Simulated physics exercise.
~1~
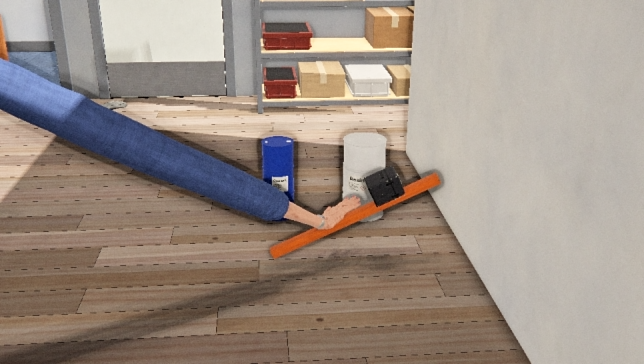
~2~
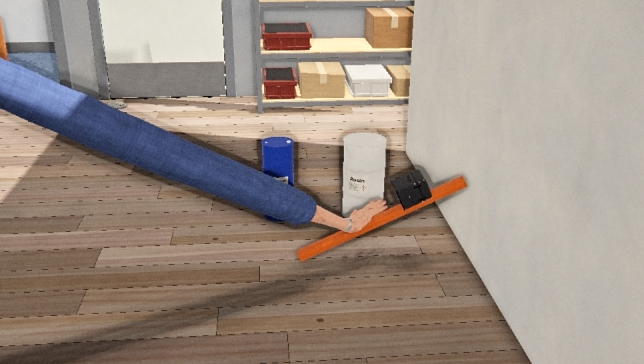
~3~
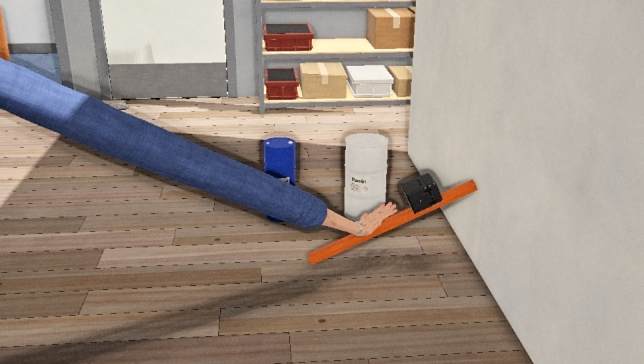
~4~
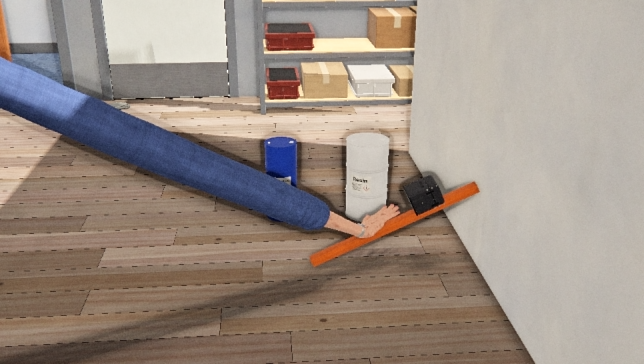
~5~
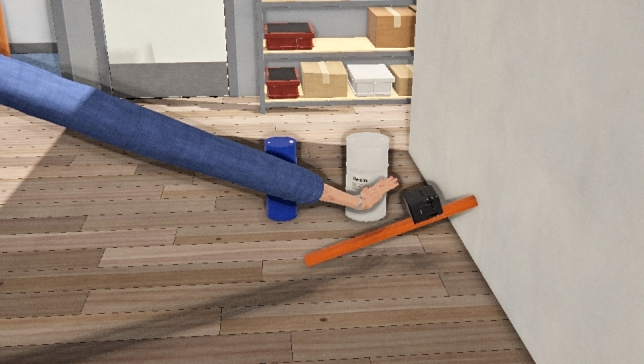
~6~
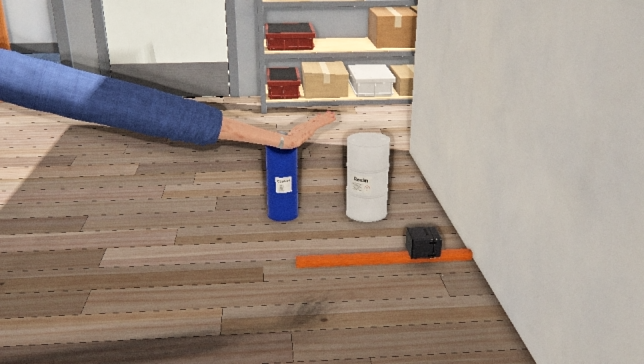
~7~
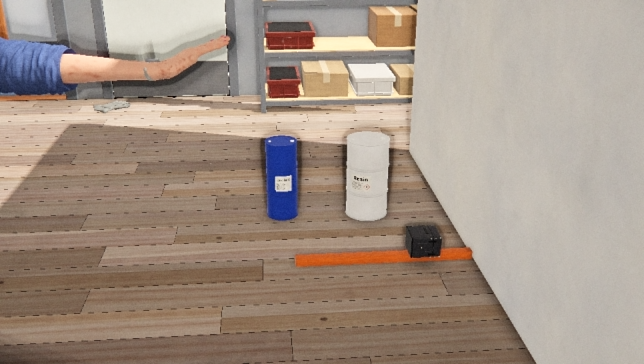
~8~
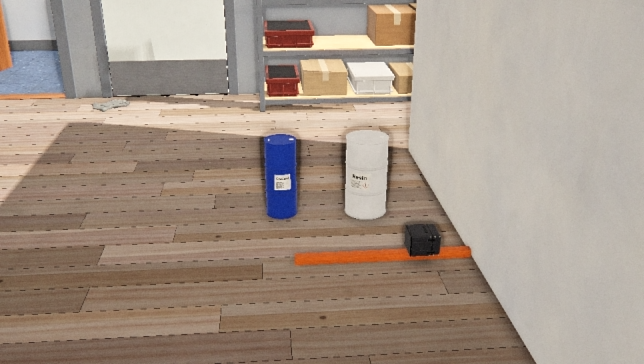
On a wooden floor beside a bare wall, a hand moved an orange pole rightward until it leaned on the wall, then let go and drew back; the pole slid down and ended flat near the blue and white canisters, which stayed put.
